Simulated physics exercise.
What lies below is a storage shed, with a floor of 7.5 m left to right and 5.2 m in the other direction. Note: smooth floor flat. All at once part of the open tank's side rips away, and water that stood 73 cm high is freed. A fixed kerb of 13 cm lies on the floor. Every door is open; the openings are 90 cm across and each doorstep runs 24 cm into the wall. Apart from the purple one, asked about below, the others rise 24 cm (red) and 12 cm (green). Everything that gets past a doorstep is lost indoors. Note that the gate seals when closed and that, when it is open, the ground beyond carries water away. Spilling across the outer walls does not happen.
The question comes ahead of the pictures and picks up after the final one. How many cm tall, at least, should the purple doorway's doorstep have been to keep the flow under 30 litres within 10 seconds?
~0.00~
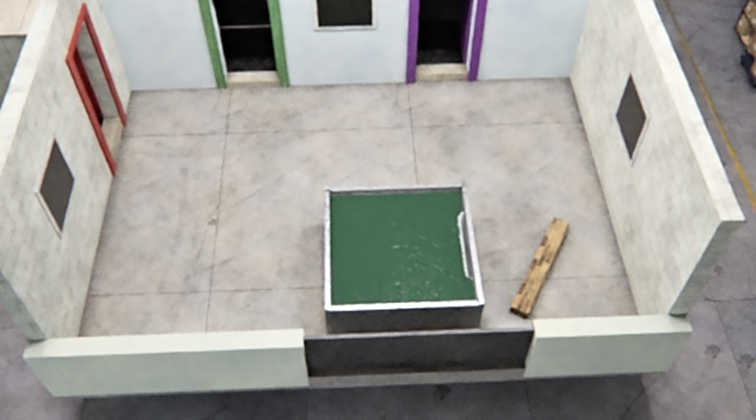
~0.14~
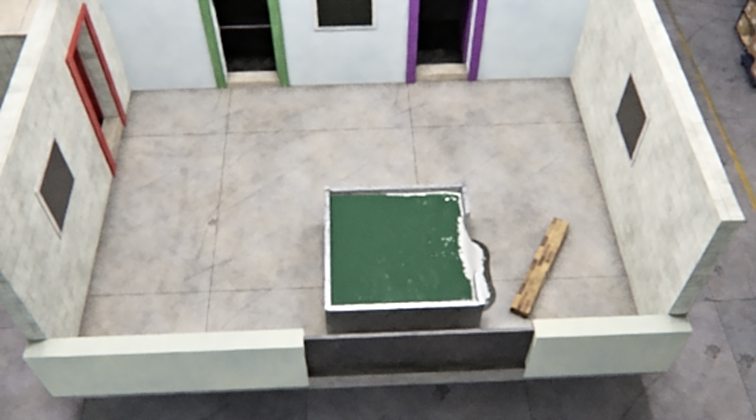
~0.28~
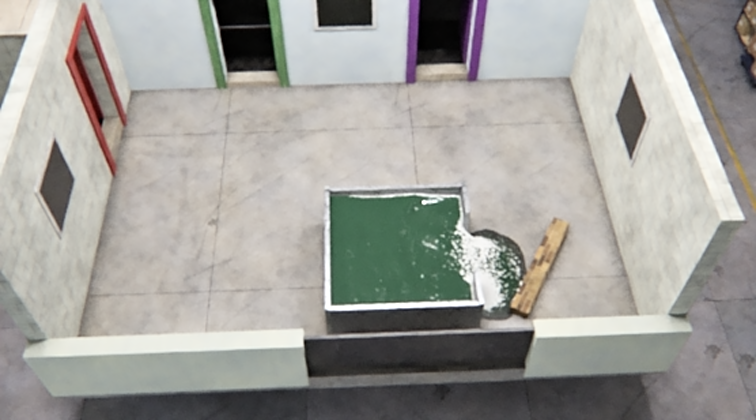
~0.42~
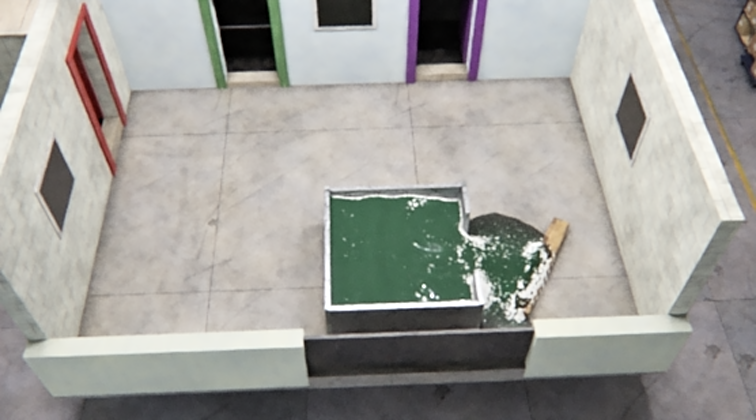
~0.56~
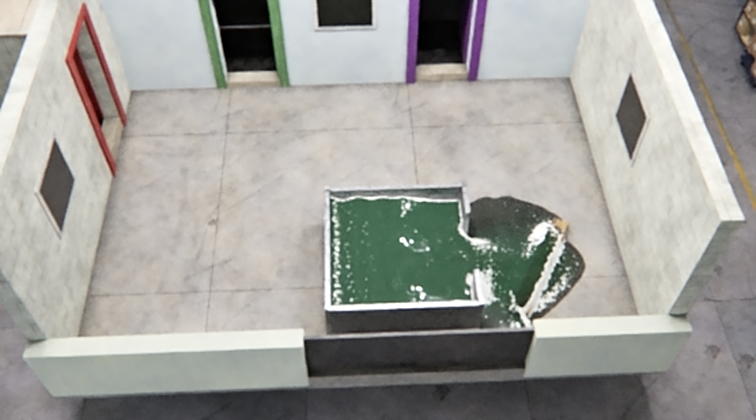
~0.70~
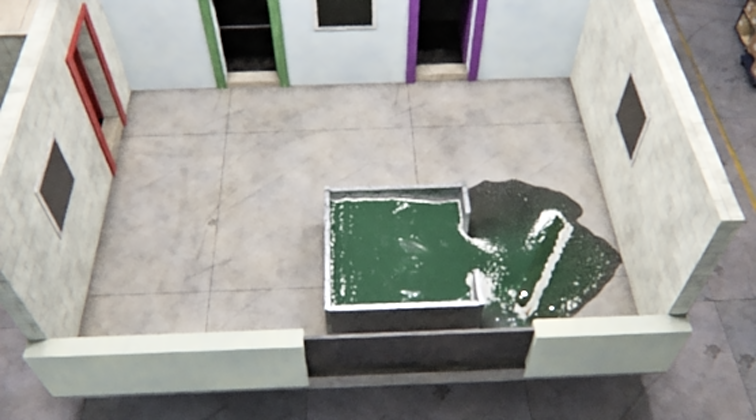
At least about 9.5 cm.
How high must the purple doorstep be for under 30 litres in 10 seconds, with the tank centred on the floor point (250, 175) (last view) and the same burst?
At least roughly 9.5 cm high.
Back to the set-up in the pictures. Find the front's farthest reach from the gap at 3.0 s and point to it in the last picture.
I'd put the front's tip around (566, 83).
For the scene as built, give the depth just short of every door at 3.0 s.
In cm: Red 0, purple 6, green 0.
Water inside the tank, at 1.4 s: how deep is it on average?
Some 47 cm.
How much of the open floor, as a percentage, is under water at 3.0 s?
Around 30 per cent of the free floor.
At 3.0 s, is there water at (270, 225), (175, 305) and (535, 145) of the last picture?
Okay, in order that's stayed dry, stayed dry and finally got wet.
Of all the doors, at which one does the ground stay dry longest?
The red door comes last.
After 1.4 s water covers 20 % of the floor, deepest (54 cm) near (640, 347); it has not reached the purple door.
After 3.0 s water covers 30 % of the floor, deepest (30 cm) near (535, 84); 6 cm at the purple door, 0 litres in over its 16 cm doorstep.
After 10.0 s water covers 95 % of the floor, deepest (14 cm) near (156, 366); 8 cm at the purple door, 1 litre in over its 16 cm doorstep.
At the purple door as built, the water arrived by 2.6 s and peaked near 16 cm at 4.6 s.
With a doorstep of 8 cm, 51 litres would have come in within the 10 s; with 10.5 cm, 22 litres. So under 30 litres takes about 9.5 cm.
